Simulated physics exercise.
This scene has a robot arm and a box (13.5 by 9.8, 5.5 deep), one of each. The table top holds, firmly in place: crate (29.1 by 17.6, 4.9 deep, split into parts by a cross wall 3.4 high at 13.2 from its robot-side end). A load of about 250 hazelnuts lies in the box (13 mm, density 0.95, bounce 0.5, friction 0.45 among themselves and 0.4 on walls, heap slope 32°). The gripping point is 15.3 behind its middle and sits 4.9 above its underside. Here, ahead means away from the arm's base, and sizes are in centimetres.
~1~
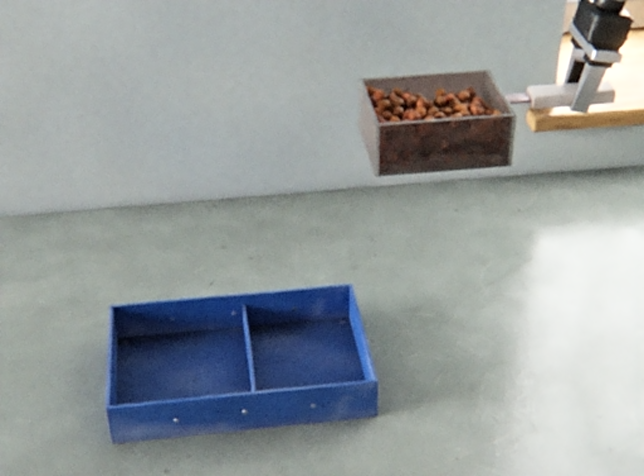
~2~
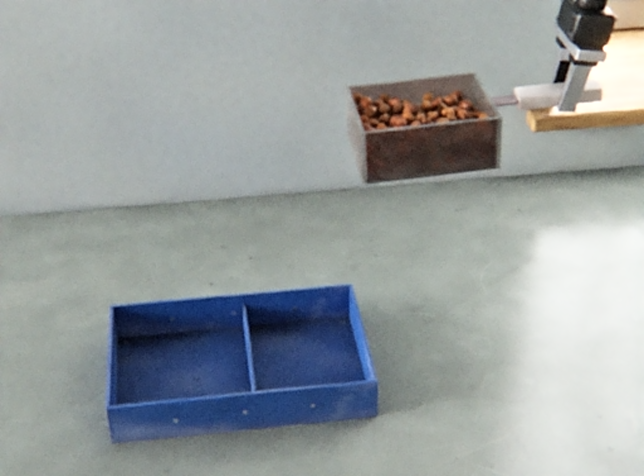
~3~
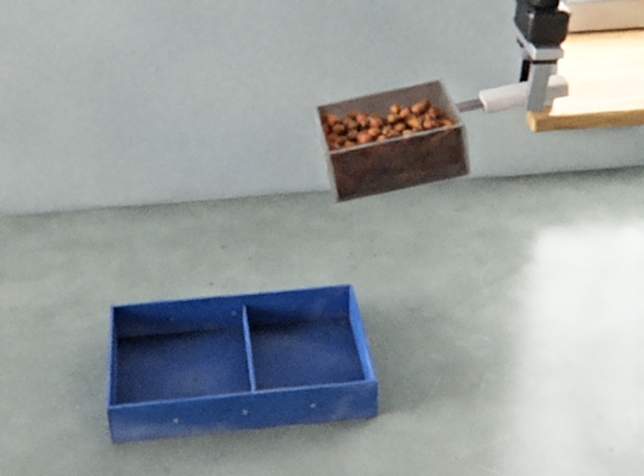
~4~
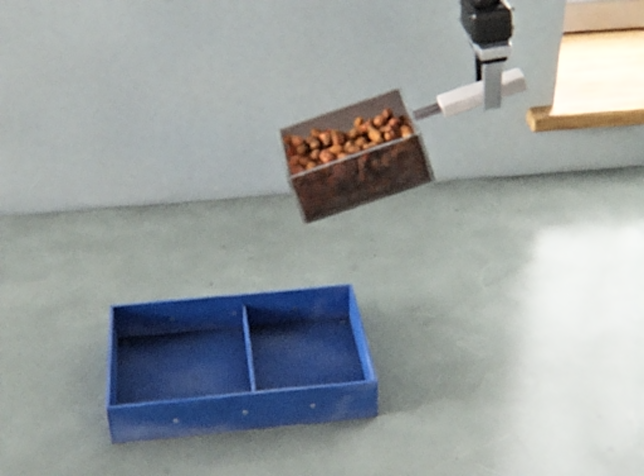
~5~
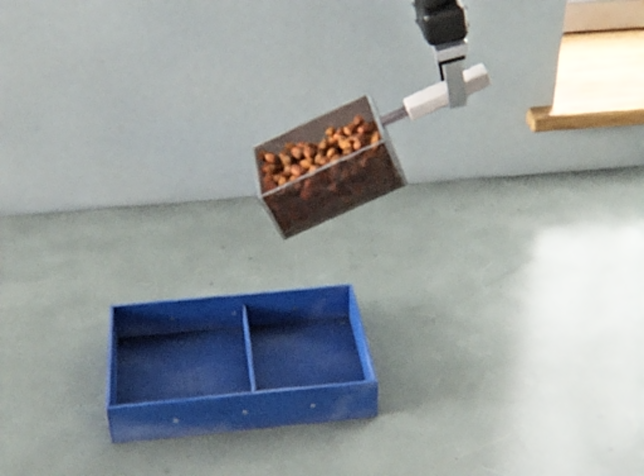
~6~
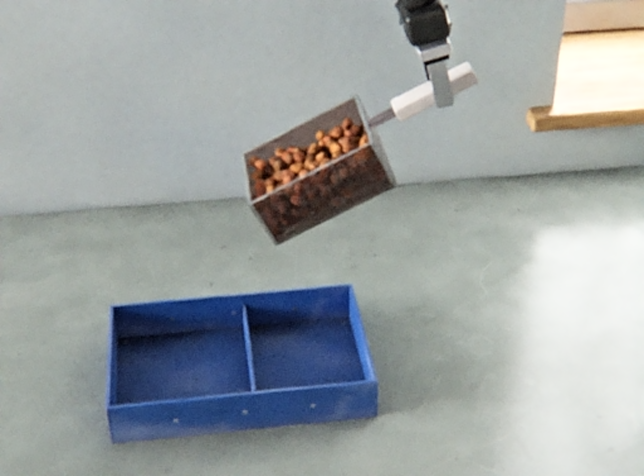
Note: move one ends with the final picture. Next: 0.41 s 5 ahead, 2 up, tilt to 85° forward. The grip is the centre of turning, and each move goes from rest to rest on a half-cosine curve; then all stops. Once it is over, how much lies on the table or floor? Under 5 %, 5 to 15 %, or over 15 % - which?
I would say under 5 %.
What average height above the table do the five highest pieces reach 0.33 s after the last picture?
Around 28 cm, I reckon.
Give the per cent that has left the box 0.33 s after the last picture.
I'd say some 0 percent by then.
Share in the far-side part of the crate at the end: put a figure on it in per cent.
The share comes to around 0 per cent.
Then, 0.16 s later, tilted 46° forward, highest piece 29 above the table; 251 in the box.
Then, 0.33 s later, tilted 79° forward, highest piece 28 above the table; 249 in the box, 2 in flight or on a rim.
Then, 0.61 s later, tilted 85° forward, highest piece 28 above the table; 196 in the box, 41 in the robot-side part, 14 in flight or on a rim.
Then, 1.66 s later, tilted 85° forward, highest piece 28 above the table; 132 in the robot-side part, 117 in the box, 2 on the table or floor.
At rest, 132 in the robot-side part, 117 in the box, 2 on the table or floor. That is 1 % on the table or floor.
